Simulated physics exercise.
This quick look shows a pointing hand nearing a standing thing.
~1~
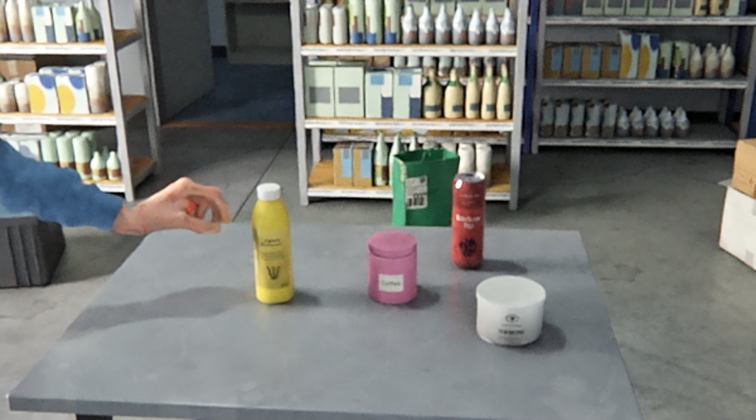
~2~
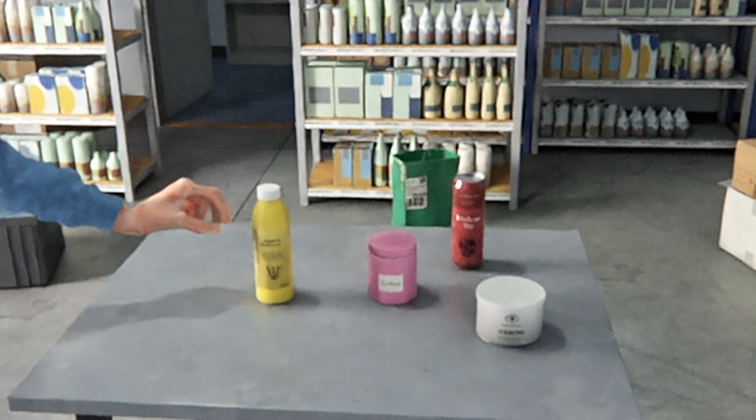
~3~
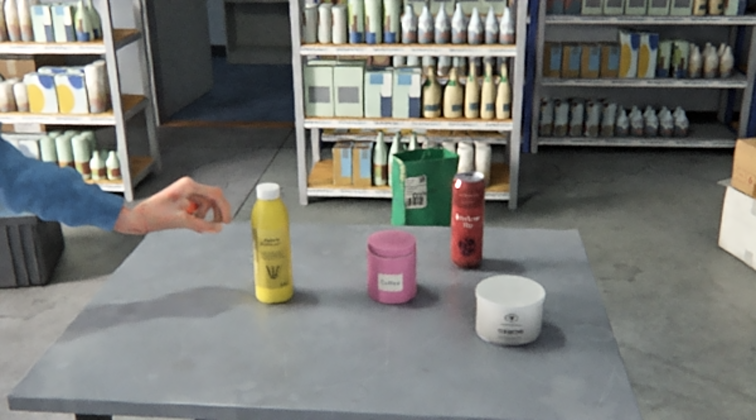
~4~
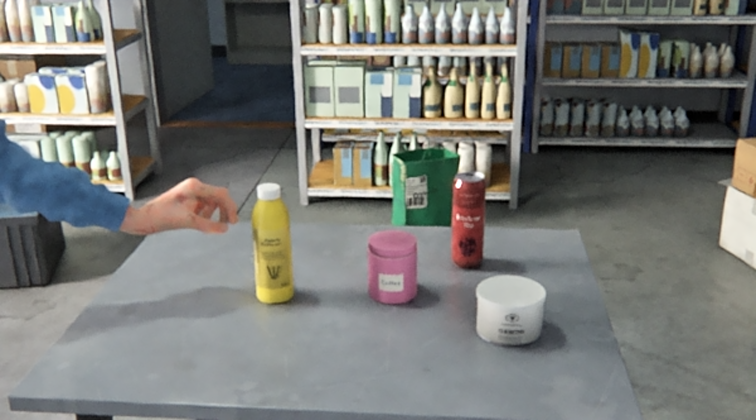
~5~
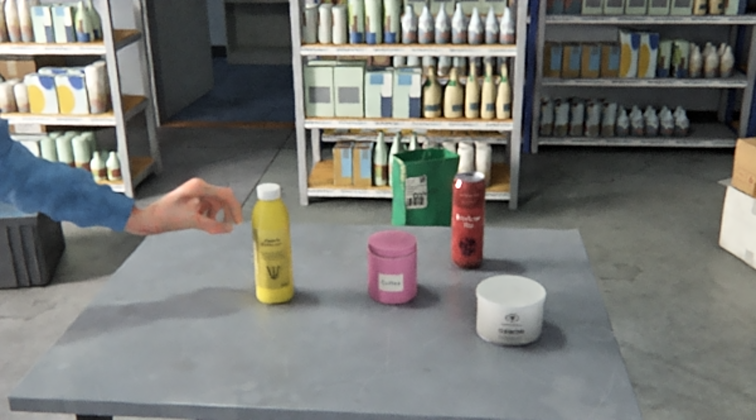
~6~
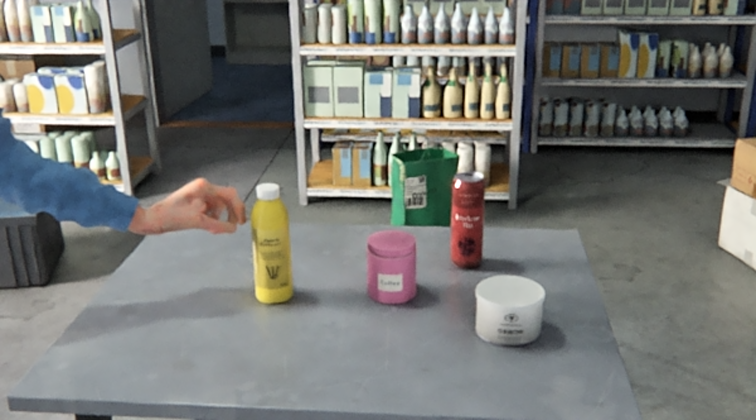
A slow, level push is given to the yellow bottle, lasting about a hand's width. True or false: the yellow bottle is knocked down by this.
True.
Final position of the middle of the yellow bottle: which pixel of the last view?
Pretty much around (343, 339), I'd say.
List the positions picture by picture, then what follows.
In the first frame, yellow bottle (272, 243).
In the second frame, yellow bottle (272, 243).
In the third frame, yellow bottle (272, 242).
In the fourth frame, yellow bottle (272, 243).
In the fifth frame, yellow bottle (272, 243).
In the sixth frame, yellow bottle (271, 243).
Then, 0.80 s later than the last frame, yellow bottle tilted by 56° near (329, 255).
Then, 1.30 s later than the last frame, yellow bottle on its side near (345, 305).
When it is over, lying over on the table, yellow bottle. End places, in pixels of the last picture, yellow bottle near (343, 339).
